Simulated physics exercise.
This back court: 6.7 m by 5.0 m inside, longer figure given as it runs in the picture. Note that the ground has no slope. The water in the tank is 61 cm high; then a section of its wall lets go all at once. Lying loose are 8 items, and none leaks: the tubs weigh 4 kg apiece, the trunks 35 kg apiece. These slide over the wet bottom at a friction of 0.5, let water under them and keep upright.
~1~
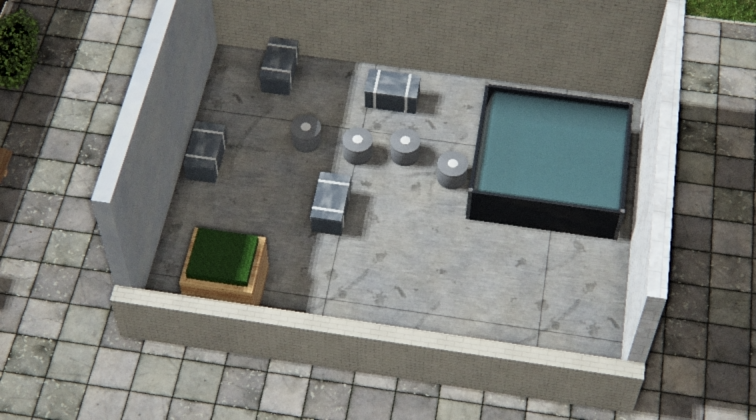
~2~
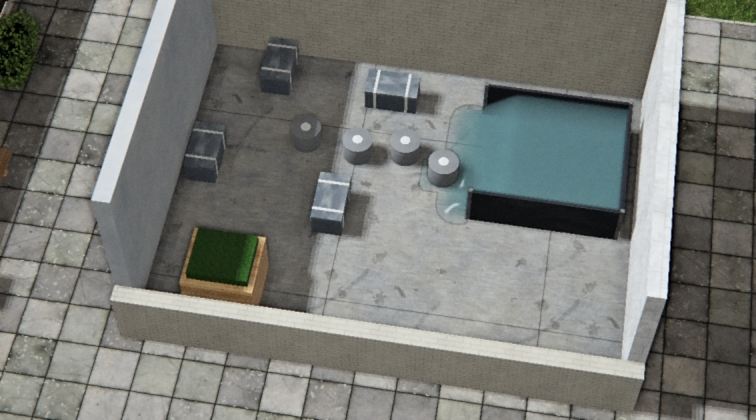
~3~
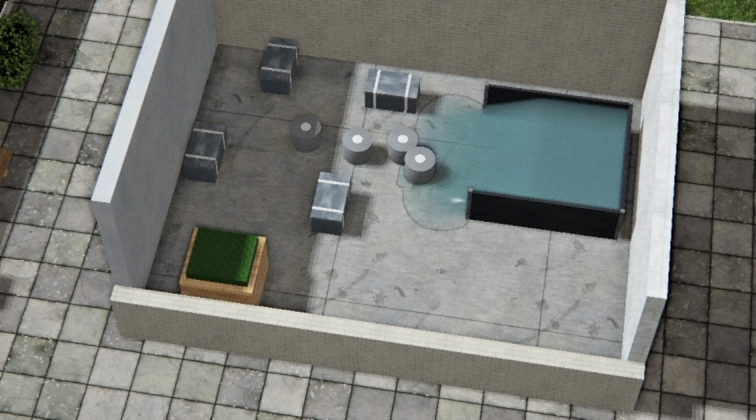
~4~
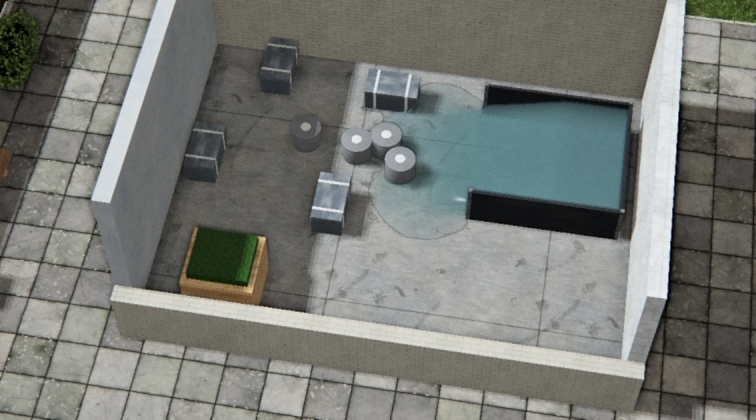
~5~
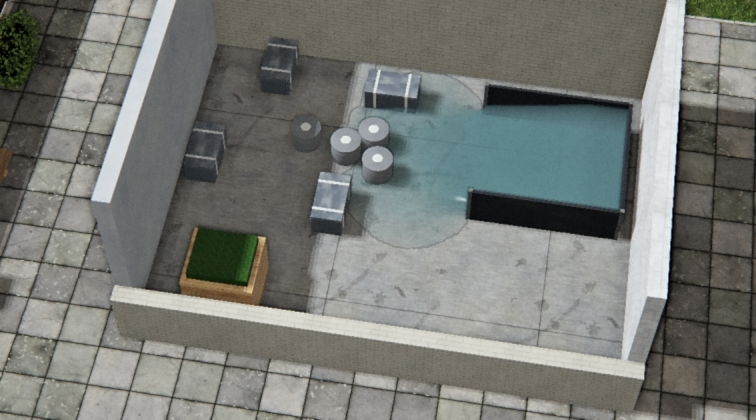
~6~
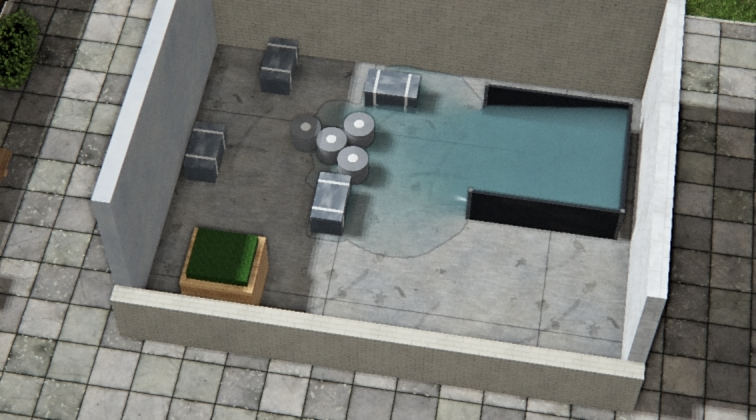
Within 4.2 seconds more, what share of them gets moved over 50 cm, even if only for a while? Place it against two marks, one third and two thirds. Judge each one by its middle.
Well over half, in fact two thirds or beyond.
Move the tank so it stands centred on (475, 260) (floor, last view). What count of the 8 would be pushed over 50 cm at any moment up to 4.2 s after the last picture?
Count: 6.
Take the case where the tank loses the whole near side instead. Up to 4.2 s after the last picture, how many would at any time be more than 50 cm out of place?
You'd get 3 in that case.
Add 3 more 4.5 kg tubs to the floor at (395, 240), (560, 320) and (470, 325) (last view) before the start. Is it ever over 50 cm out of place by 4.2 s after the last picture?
Result, one by one: Exceeded, not exceeded and not exceeded.
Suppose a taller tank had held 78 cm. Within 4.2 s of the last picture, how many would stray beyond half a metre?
With that change, 8 of them.
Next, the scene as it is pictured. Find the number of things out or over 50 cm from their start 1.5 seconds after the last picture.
My count gives 6.
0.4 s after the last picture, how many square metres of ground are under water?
Close to 14 m2, I'd say.
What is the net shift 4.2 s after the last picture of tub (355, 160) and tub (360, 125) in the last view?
Shifts in order: 400 cm; 300 cm.
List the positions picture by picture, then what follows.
In the first picture, a tub at (453, 164) rests on the ground; a tub at (405, 141), on the bottom; 3.9 m2 under water; 0 of 8 have shifted.
In the second picture, a tub at (444, 162) rests on the ground, 14 cm from its start; a tub at (405, 141), on the bottom; water covers 4.9 m2; 1 of 8 have shifted.
In the third picture, a tub at (420, 159) rests on the ground, 48 cm from its start; a tub at (403, 139) rests on the ground, 4 cm from its start; 6.1 m2 under water; 1 of 8 have shifted.
In the fourth picture, a tub at (400, 159), on the bottom, 77 cm from its start; a tub at (386, 135), on the bottom, 30 cm from its start; water covers 7.4 m2; 2 of 8 have shifted.
In the fifth picture, a tub at (378, 159), afloat, 110 cm from its start; a tub at (374, 129), on the bottom, 50 cm from its start; water covers 9.0 m2; 3 of 8 have shifted.
In the sixth picture, a tub at (353, 159) floats, 147 cm from its start; a tub at (359, 124), afloat, 73 cm from its start; 10.4 m2 under water; 3 of 8 have shifted.
Then, 0.4 s after the last picture 3 of 8 are over 50 cm from their spots; 2 afloat.
Then, 1.5 s after the last picture 6 of 8 are over 50 cm from their spots; 5 afloat.
Then, 2.8 s after the last picture 8 of 8 are over 50 cm from their spots; 8 afloat.
Then, 4.2 s after the last picture 8 of 8 are over 50 cm from their spots, and 8 have been at some point; 8 afloat.
